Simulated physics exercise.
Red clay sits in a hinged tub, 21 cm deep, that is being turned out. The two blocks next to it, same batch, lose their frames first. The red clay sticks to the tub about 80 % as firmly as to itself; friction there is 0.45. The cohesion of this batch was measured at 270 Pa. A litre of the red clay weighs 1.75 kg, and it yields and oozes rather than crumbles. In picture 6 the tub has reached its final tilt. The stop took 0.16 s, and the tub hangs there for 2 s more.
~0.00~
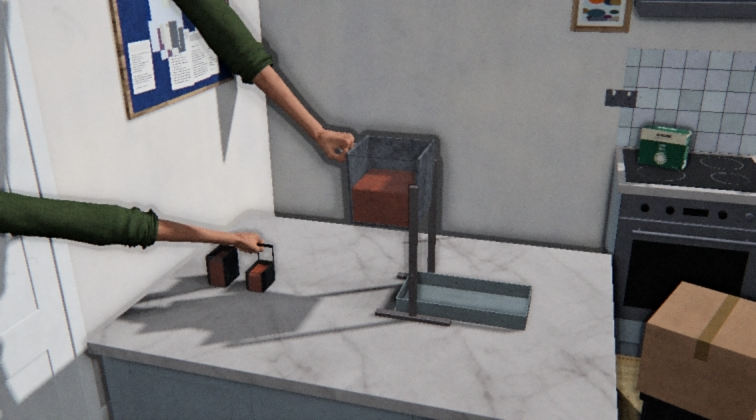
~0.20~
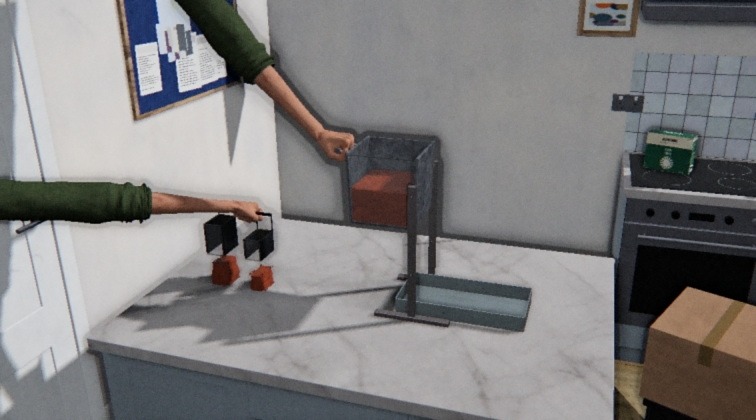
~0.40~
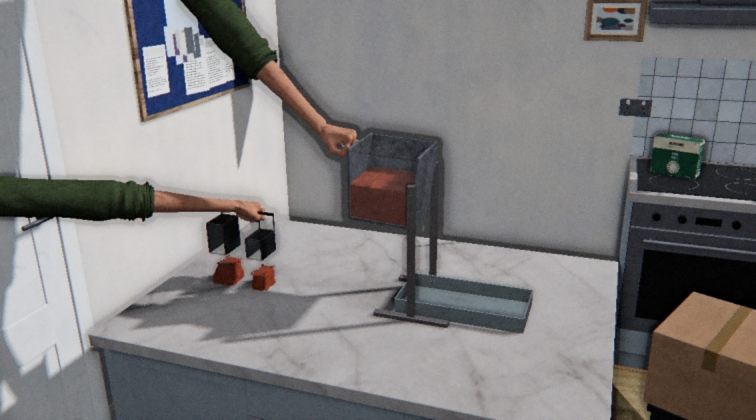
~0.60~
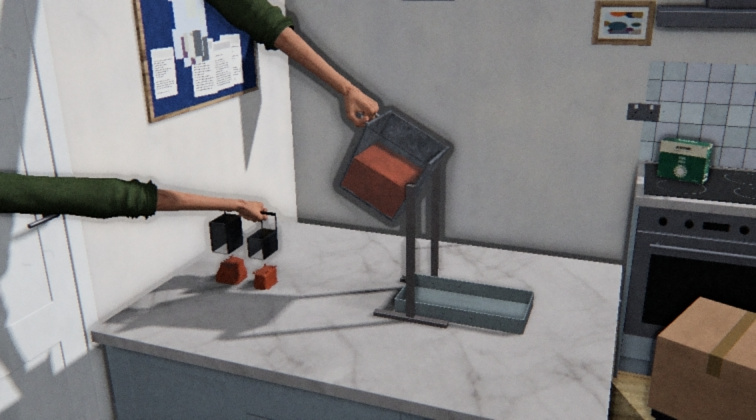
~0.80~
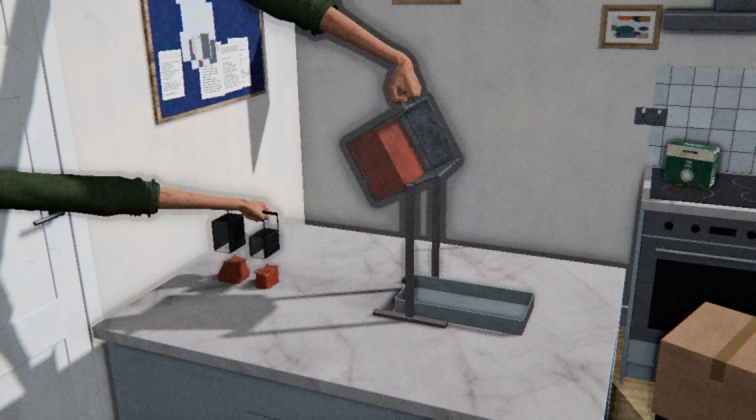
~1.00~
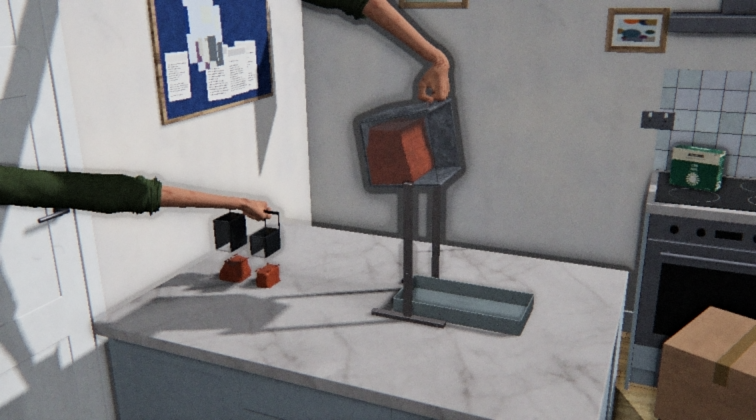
One hand lifted two small dark open holders off two red clay blocks on the counter, leaving them slightly slumped, then another hand swung a hinged tub of red clay steeply over to the right.
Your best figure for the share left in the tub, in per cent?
About 100 %.
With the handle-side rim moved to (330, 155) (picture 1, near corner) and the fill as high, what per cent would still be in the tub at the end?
It would be near 75 %.
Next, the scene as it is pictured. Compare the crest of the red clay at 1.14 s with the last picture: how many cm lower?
Roughly 3 cm.
After 1.14 s, the tub is at 81 degrees and holds 100 %.
After 1.31 s, the tub is at 81 degrees and holds 100 %.
After 1.48 s, the tub is at 81 degrees and holds 100 %.
After 1.65 s, the tub is at 81 degrees and holds 100 %.
After 3.00 s, the tub is at 81 degrees and holds 100 %.
